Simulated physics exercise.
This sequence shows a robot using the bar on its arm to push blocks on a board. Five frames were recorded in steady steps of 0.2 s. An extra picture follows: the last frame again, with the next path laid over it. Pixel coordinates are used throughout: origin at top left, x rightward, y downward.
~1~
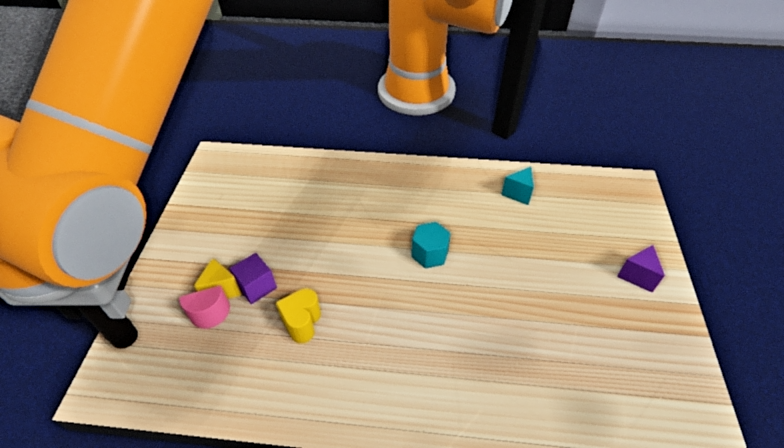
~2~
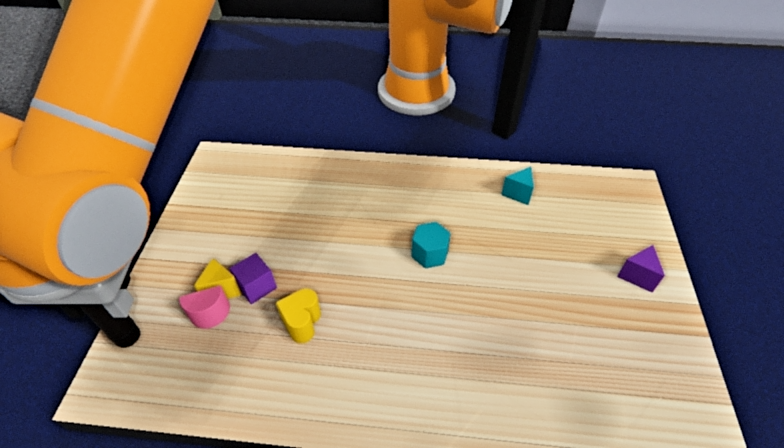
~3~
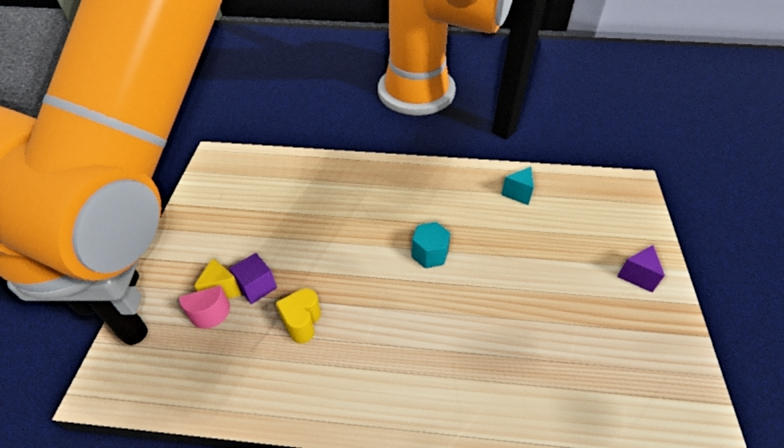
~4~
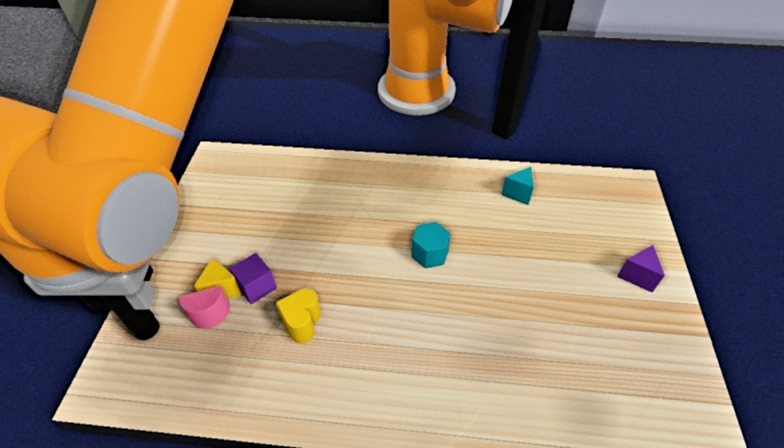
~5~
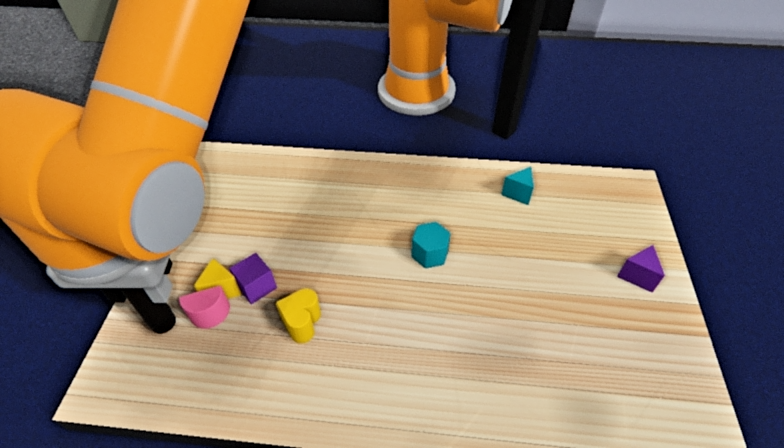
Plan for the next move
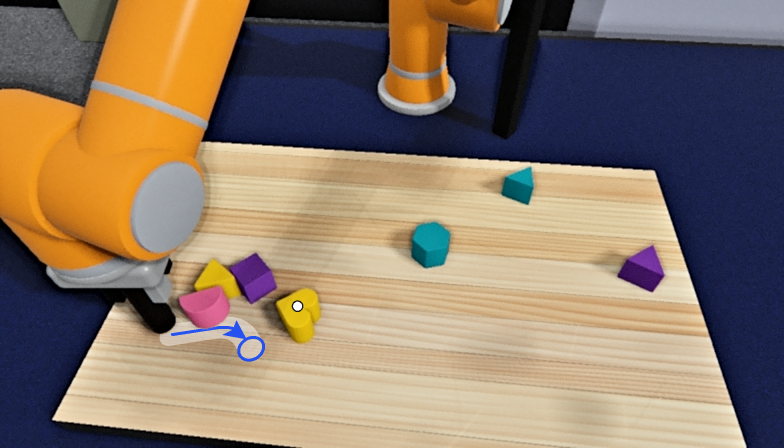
On a light wooden board over a dark blue surface, an orange robot arm at the left moves its black-tipped bar slowly rightward toward a pink half-round block, while the yellow, purple and teal blocks all stay still.
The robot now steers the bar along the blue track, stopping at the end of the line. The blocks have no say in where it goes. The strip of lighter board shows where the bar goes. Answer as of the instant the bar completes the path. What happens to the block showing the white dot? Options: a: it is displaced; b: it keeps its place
The correct letter is b.
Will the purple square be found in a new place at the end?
Answer: Yes.
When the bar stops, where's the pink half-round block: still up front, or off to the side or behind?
Answer: Slipped away.
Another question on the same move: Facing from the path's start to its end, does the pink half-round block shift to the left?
Yes - that is the case.
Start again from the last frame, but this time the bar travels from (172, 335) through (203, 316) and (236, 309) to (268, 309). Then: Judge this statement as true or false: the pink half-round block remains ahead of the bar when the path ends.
Verdict: True.
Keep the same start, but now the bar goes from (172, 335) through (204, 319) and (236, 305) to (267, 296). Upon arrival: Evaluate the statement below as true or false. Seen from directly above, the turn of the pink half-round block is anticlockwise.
That is false.
Drawn move, from (172, 335) via (204, 330) and (234, 329), ending at (251, 349); the dot is on the yellow heart.
On the path given first. One third of the way, bar at (197, 319); pink half-round block at (220, 293).
Two thirds of the way, bar at (229, 318); pink half-round block at (241, 286), turned 45° anticlockwise; purple square at (263, 258).
At the end, bar at (246, 338); pink half-round block at (241, 286), turned 45° anticlockwise; purple square at (263, 258); yellow heart still.
